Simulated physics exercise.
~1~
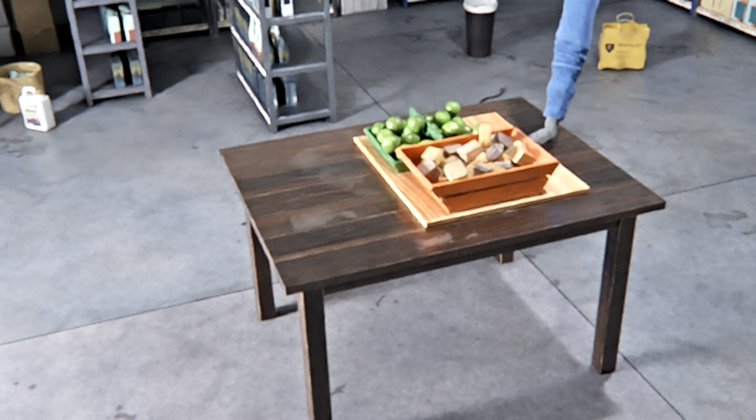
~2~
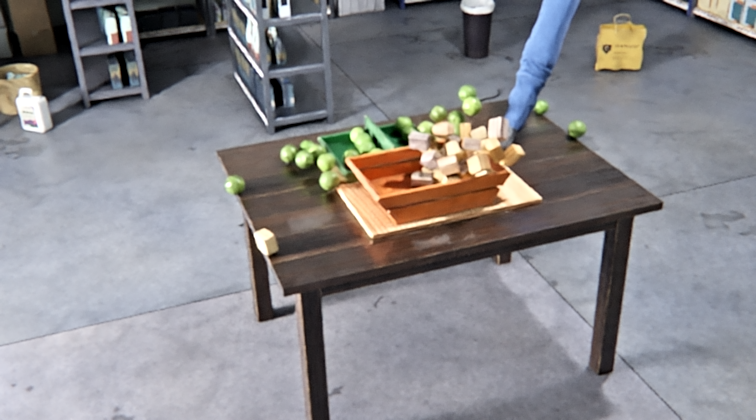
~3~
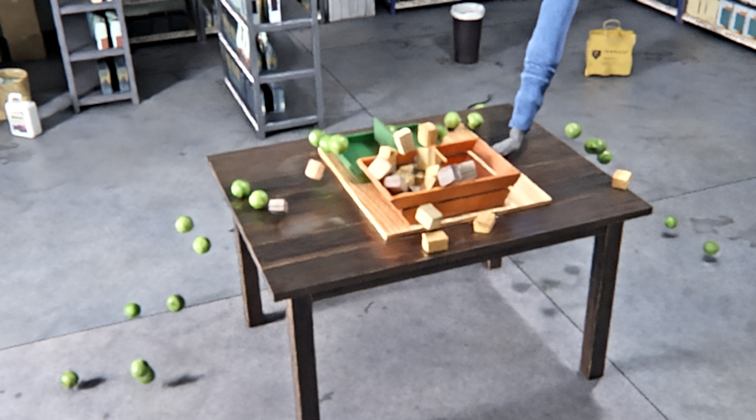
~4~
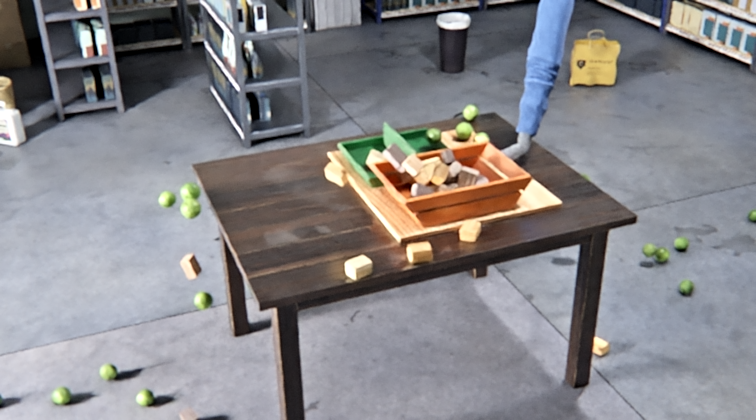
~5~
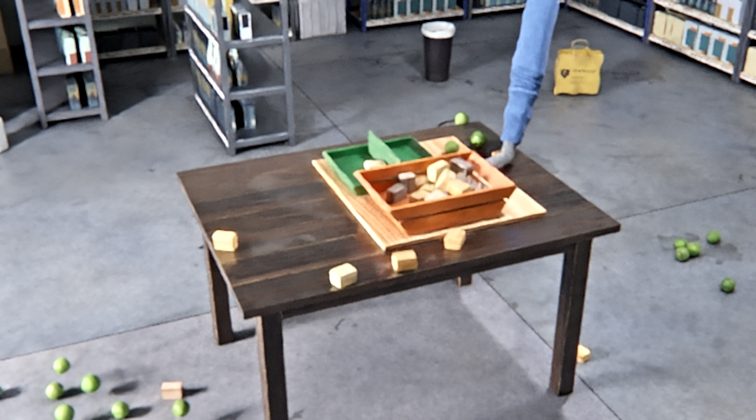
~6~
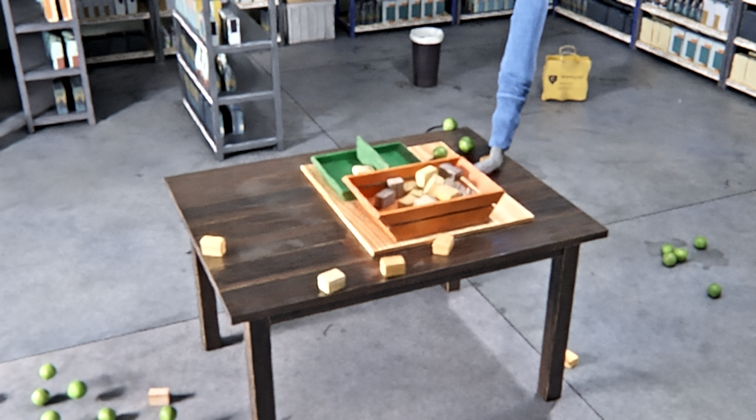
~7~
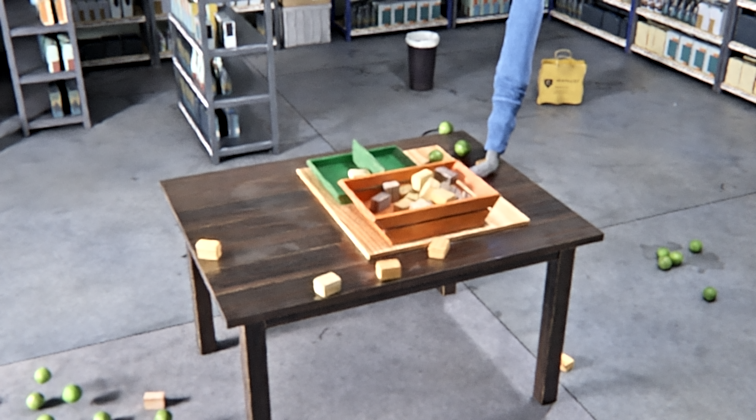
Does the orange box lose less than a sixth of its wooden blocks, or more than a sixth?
It loses more than a sixth of its blocks. Several end up on the table and others on the floor, though most are still in the box.
